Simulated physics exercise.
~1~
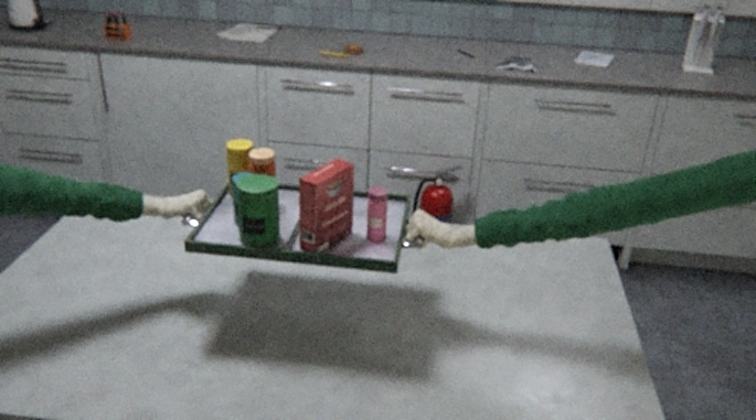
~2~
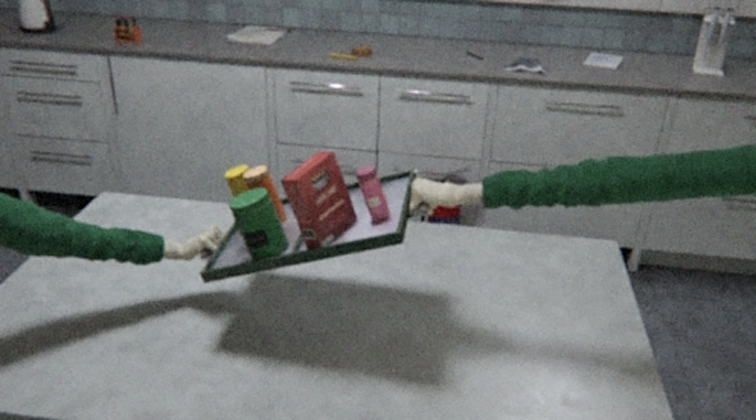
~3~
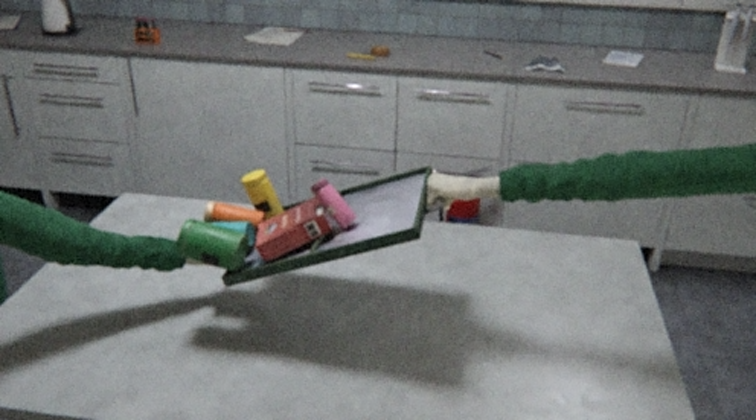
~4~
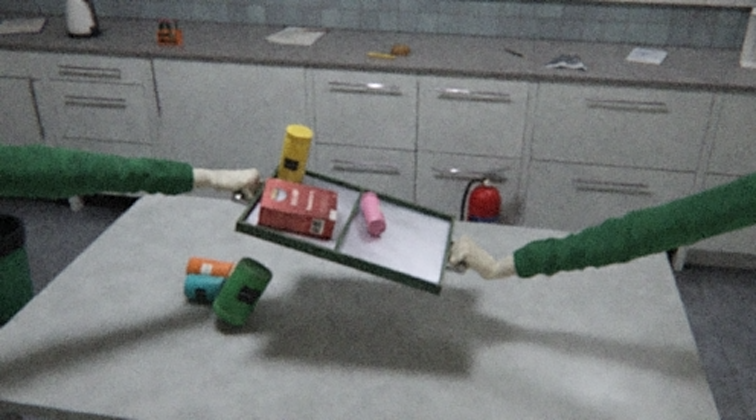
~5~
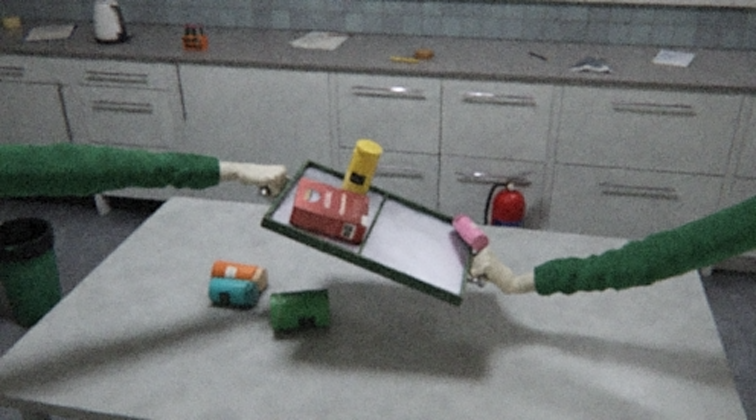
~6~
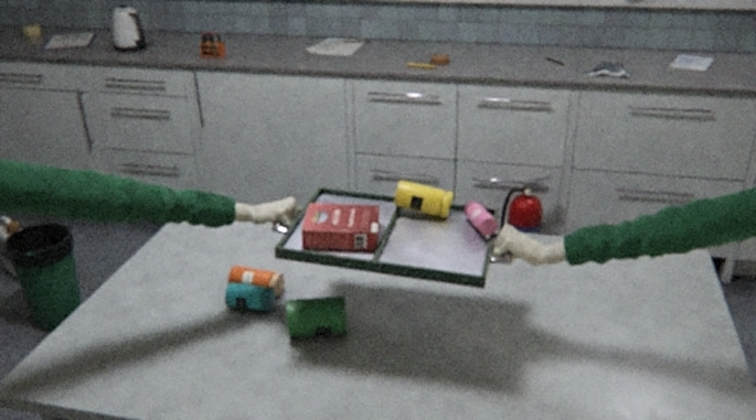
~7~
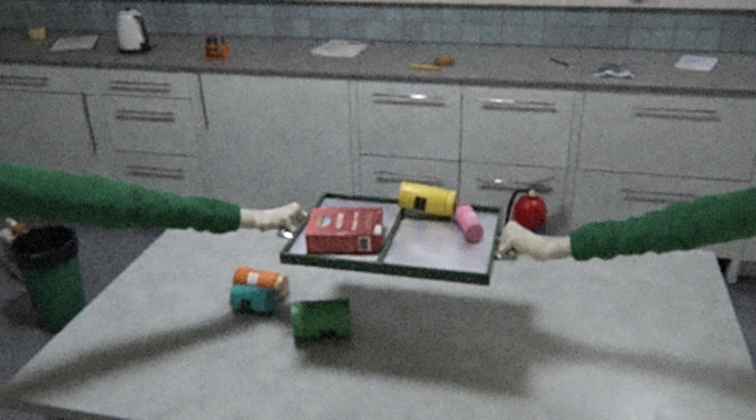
In a kitchen, two hands tip a tray both ways, spilling three jars before levelling it.
